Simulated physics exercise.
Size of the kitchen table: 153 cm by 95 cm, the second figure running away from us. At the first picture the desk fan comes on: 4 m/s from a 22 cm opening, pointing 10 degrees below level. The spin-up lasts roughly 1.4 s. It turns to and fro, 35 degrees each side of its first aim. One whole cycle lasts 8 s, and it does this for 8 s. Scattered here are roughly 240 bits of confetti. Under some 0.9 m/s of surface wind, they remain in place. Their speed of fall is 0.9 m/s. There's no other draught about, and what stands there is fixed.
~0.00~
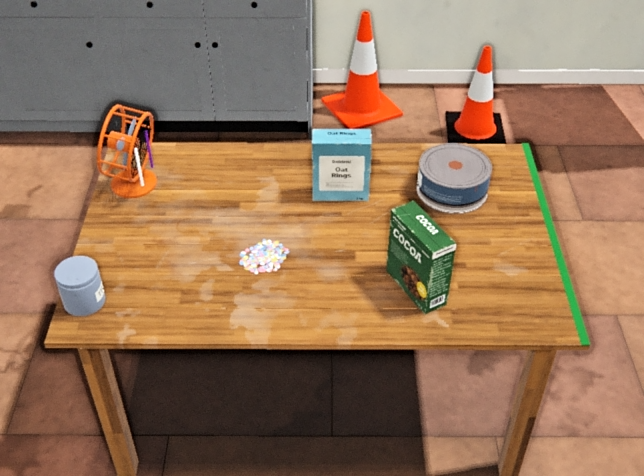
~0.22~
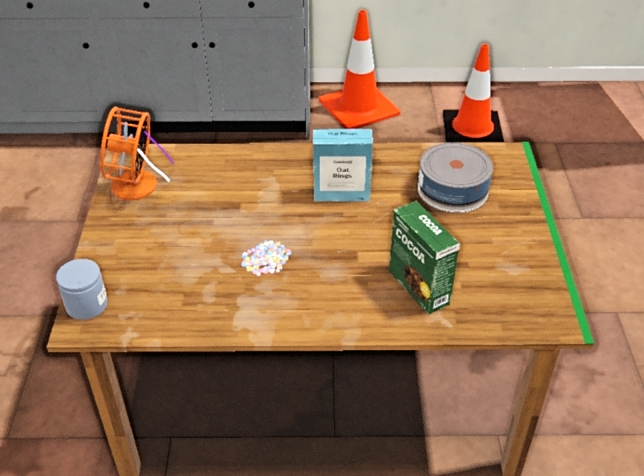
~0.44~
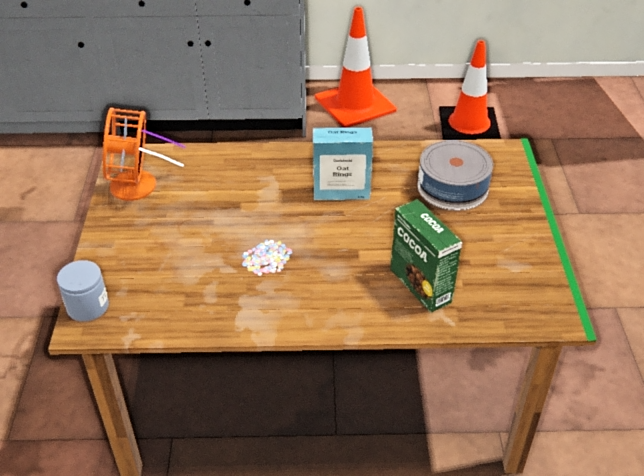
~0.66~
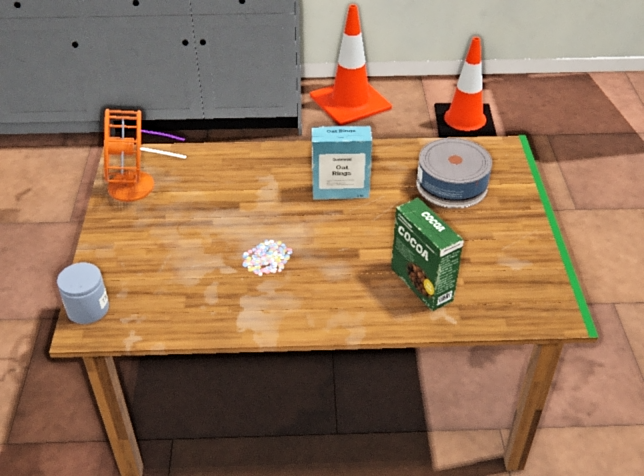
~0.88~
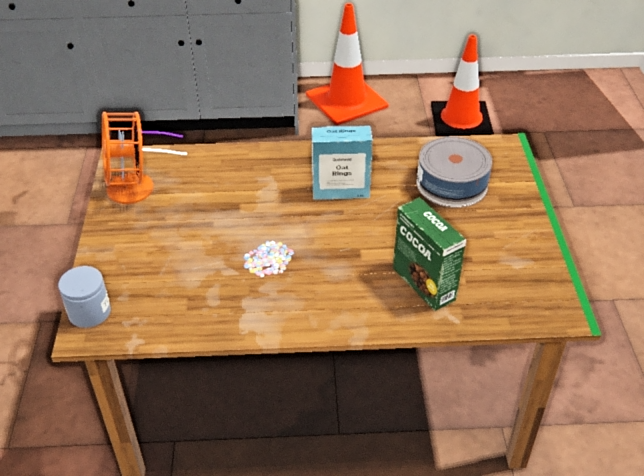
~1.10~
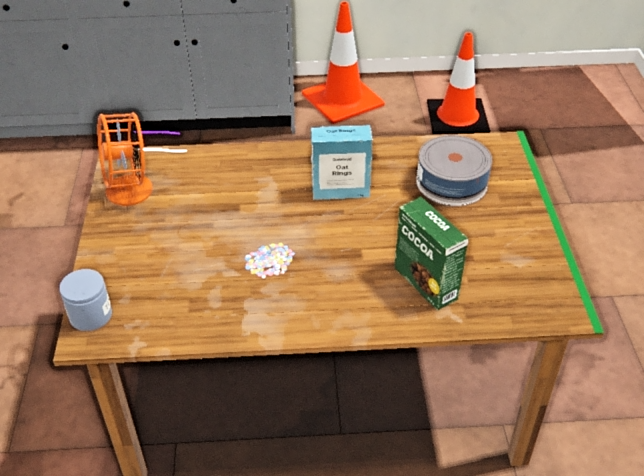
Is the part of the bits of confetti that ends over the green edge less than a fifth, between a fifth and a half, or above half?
Over the green edge: Below one fifth.
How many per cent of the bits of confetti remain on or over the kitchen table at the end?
Around 0 in a hundred remain.
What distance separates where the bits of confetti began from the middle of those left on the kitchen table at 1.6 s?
Roughly 0 cm.
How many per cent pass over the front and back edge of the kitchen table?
About 100 % front, about 0 % back.
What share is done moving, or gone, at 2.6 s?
About 3 per cent.
After 1.6 s, 0 % are over the green edge; the middle of those left on the top is near (270, 263); 0 % are gone or lie where they will stay.
After 2.6 s, 0 % are over the green edge; the middle of those left on the top is near (270, 261); 3 % are gone or lie where they will stay.
After 4.4 s, 0 % are over the green edge; the middle of those left on the top is near (298, 279); 3 % are gone or lie where they will stay.
After 8.0 s, at the end, 0 % are over the green edge.
